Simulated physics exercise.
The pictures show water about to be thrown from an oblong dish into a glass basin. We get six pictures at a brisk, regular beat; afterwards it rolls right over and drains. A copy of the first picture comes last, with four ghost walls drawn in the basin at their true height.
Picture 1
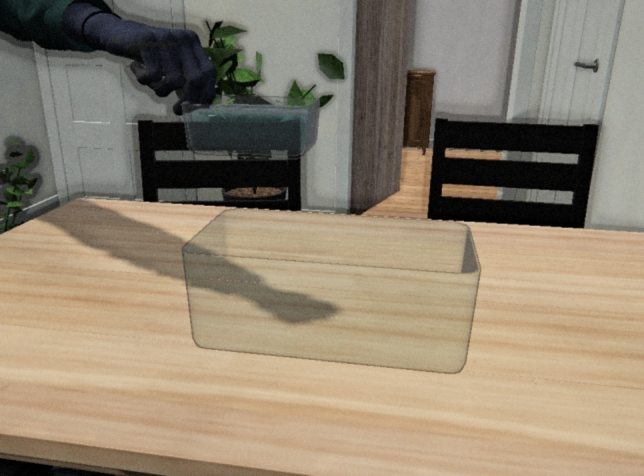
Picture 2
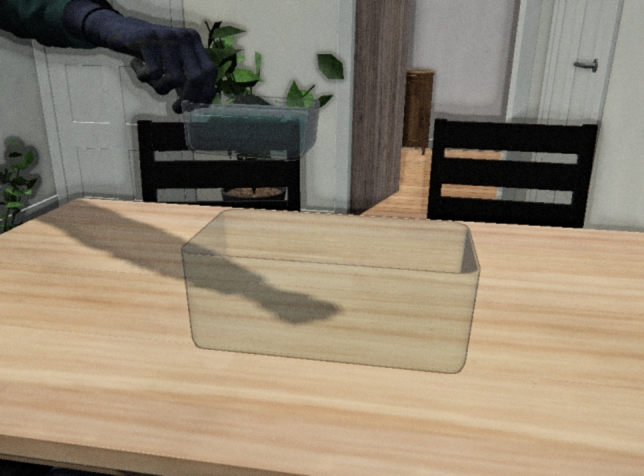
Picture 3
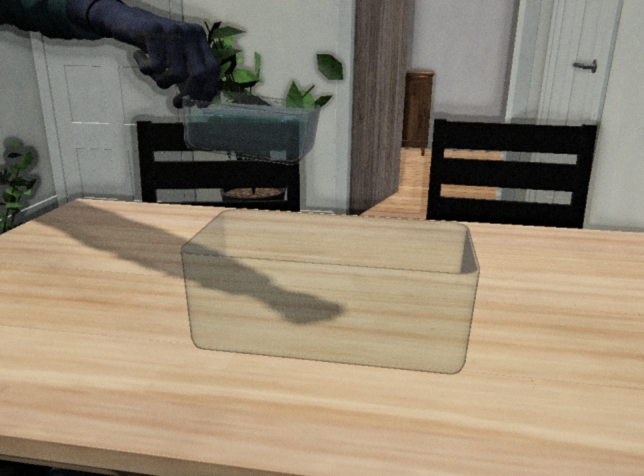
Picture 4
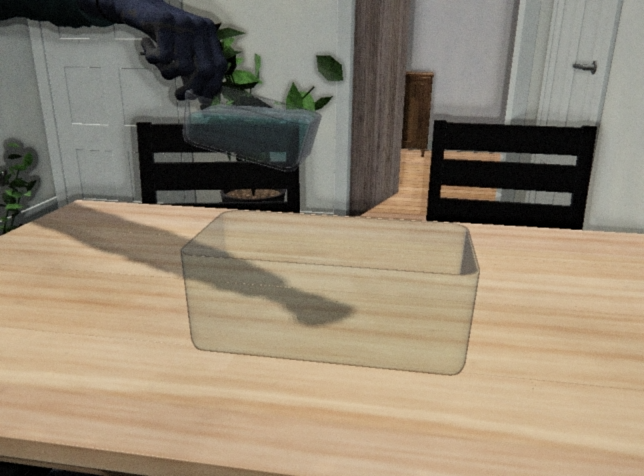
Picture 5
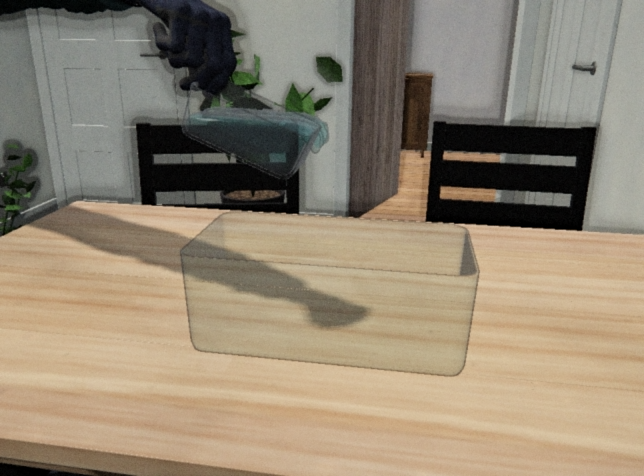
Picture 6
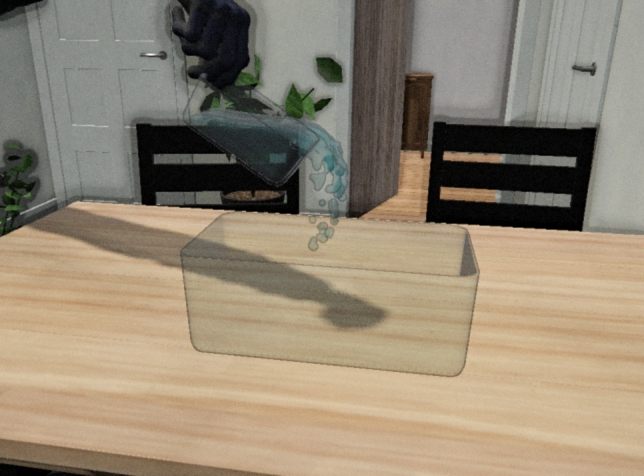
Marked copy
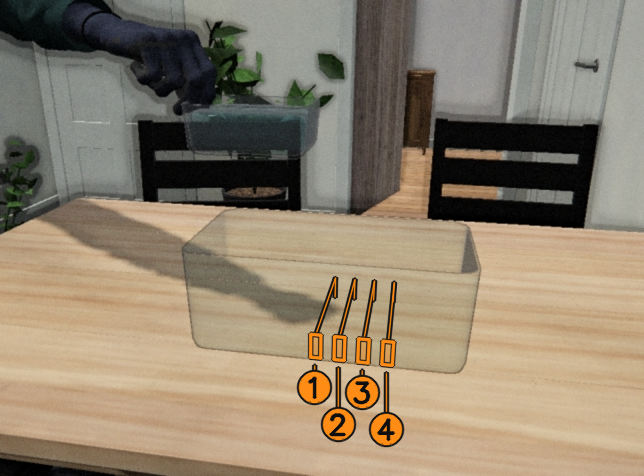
A dark hand tilts a clear oblong dish, and water pours over its right lip.
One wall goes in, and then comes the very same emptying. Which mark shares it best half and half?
The answer is slot 3.
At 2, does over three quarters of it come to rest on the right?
No.
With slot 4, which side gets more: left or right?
The left one.
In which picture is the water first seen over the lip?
Picture 5.
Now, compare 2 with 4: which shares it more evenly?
That would be 2.
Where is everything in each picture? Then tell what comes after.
In the first frame, upright, lip at (312, 102); basin from (194, 342) to (465, 370); nothing has left yet.
In the second frame, upright, lip at (312, 104); nothing has left yet.
In the third frame, tipped about 6°, lip at (313, 109); nothing has left yet.
In the fourth frame, tipped about 13°, lip at (314, 118); nothing has left yet.
In the fifth frame, tipped about 22°, lip at (314, 130); water is over the lip, down to (320, 145).
In the sixth frame, tipped about 34°, lip at (313, 143); water is over the lip, down to (326, 238).
In orange, 1 at (314, 365); 2 at (338, 368); 3 at (362, 370); 4 at (386, 373).
Choosing 1, about 24 % ends left of the wall and 75 % right of it.
Choosing 2, about 30 % ends left of the wall and 69 % right of it.
Choosing 3, about 47 % ends left of the wall and 52 % right of it.
Choosing 4, about 88 % ends left of the wall and 11 % right of it.
